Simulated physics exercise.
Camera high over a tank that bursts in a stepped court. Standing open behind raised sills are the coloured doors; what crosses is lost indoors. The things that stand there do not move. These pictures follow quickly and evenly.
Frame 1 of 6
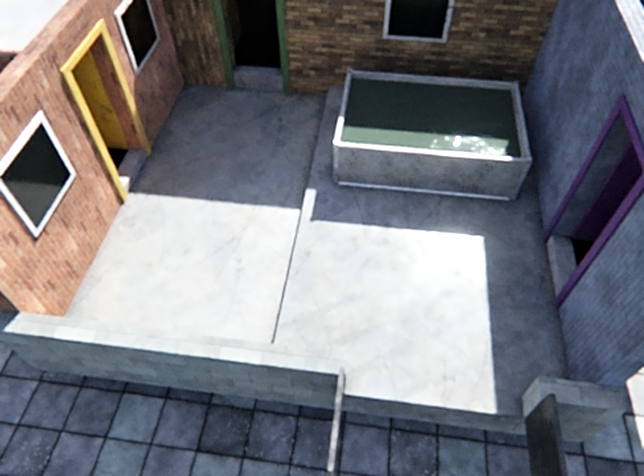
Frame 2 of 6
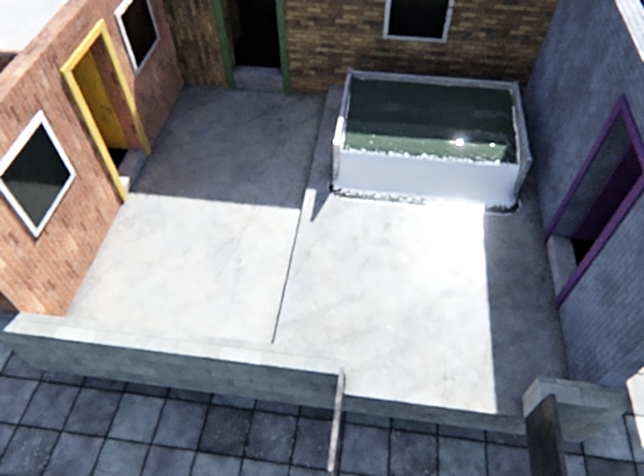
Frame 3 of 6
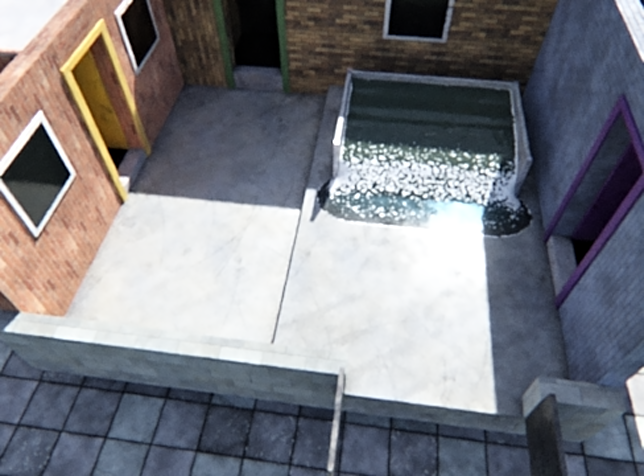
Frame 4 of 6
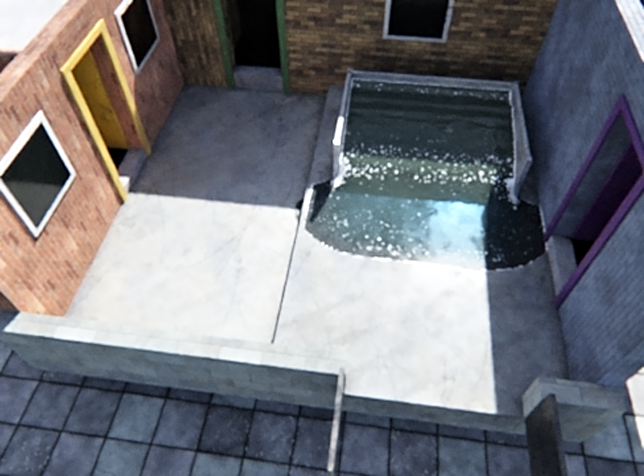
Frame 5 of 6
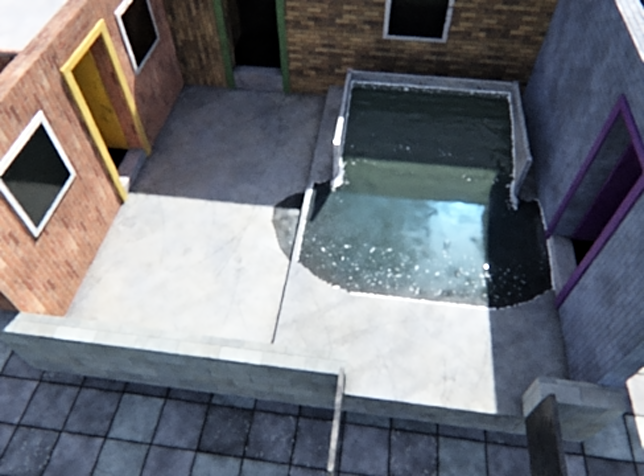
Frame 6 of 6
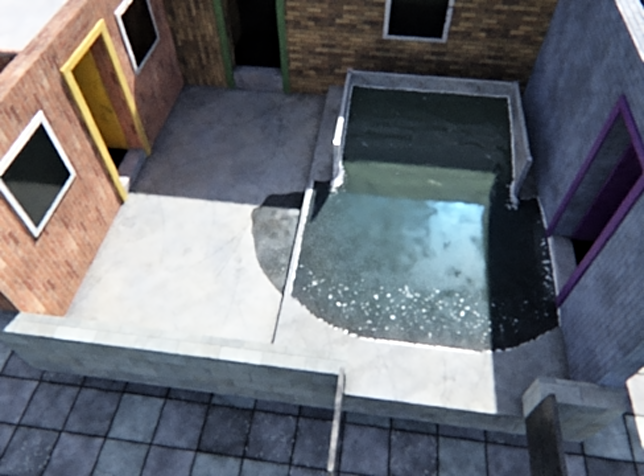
Stone tank bursting at its front in a walled courtyard, water pouring out and spreading across the pale floor between coloured doorways.
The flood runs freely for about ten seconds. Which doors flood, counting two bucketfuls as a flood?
One by one: The purple door does not pass two buckets; the green door does not pass two buckets; the yellow door does not pass two buckets.
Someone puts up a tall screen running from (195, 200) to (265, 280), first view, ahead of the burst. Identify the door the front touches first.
First: The one in purple.
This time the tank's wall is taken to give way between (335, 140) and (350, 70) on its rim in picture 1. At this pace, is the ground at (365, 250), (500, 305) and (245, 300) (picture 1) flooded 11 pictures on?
Point by point: Unwetted; unwetted; unwetted.
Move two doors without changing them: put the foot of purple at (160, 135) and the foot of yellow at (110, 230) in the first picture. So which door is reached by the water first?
I reckon it's the yellow-painted one.
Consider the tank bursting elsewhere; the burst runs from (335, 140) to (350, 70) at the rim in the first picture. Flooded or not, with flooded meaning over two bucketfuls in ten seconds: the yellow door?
Here the yellow door overshoots.
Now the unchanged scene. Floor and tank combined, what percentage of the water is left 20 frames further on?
It comes to roughly 64 per cent.
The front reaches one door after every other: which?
The green door.
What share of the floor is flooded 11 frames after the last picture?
50 %.
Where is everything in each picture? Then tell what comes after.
The first picture shows the tank at (430, 116) is whole and still.
In the second picture, water pours out at (425, 178) and has run to (335, 190).
In the third picture, water pours out at (425, 179) and has run to (325, 201).
In the fourth picture, the front is at (305, 218), out from the gap at (425, 180).
In the fifth picture, water pours out at (424, 181) and has run to (288, 247).
In the sixth picture, the front is at (339, 323), out from the gap at (424, 181).
A moment on, water covers 45 % of the floor; the purple door wet at the sill, nothing in, the green door not reached, the yellow door not reached.
Next, water covers 50 % of the floor; the purple door wet at the sill, nothing in, the green door not reached, the yellow door not reached.
Then, water covers 55 % of the floor; the purple door wet at the sill, nothing in, the green door not reached, the yellow door wet at the sill, nothing in.
Later, water covers 85 % of the floor; the purple door wet at the sill, nothing in, the green door wet at the sill, nothing in, the yellow door wet at the sill, nothing in.
In the end, water covers 95 % of the floor; the purple door wet at the sill, nothing in, the green door wet at the sill, nothing in, the yellow door wet at the sill, nothing in.
